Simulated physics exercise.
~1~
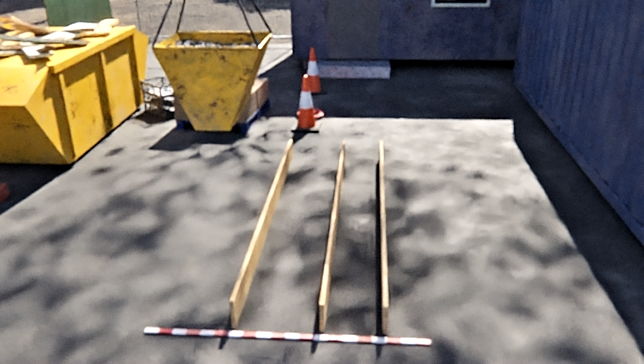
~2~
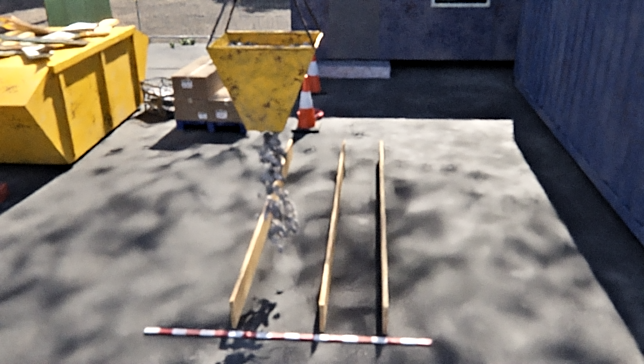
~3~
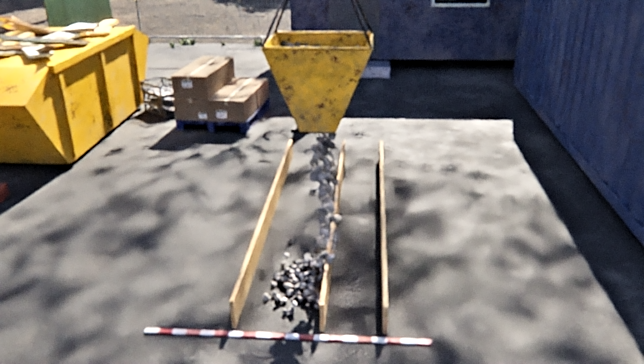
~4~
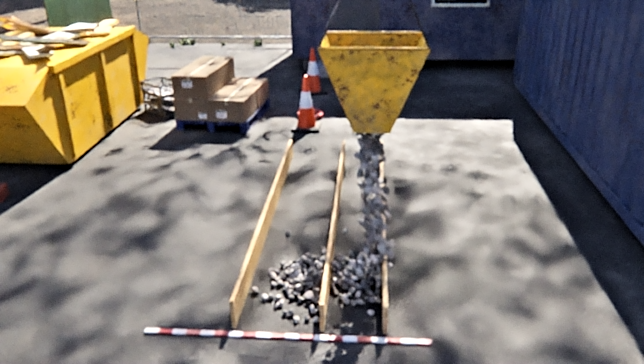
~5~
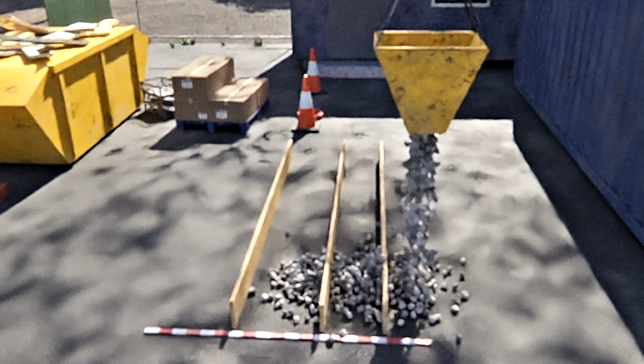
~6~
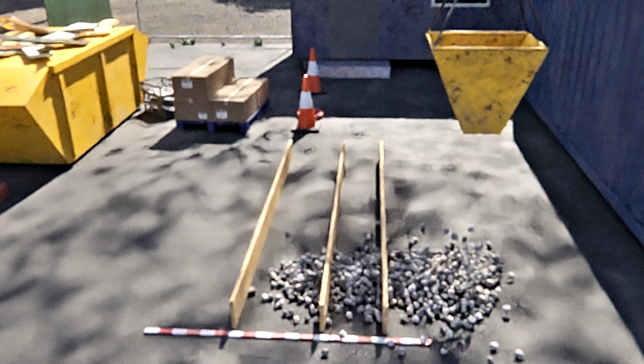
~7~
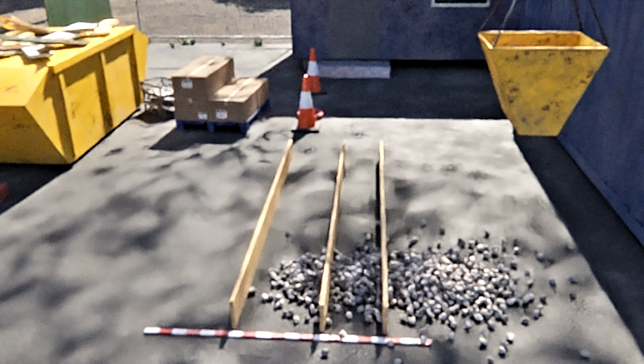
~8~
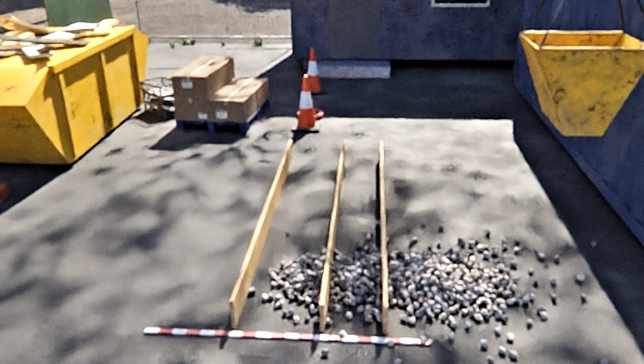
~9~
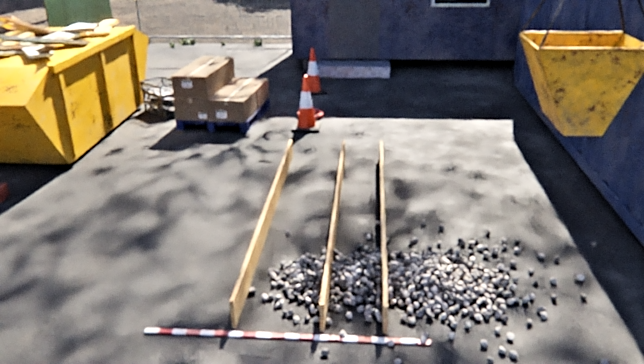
A sunlit paved yard beside dark blue walls is seen from above, with a yellow skip of timber, stacked boxes and traffic cones at the back. Three upright wooden boards run away from a red-and-white striped staff, forming two bays. A hanging yellow crane skip moves rightwards, pouring grey stones from its bottom. The stream falls first into the left bay, then the right bay, then beyond the last board. The emptied skip carries on to the right and stops, leaving stones in both bays and the largest share spread right of the boards.
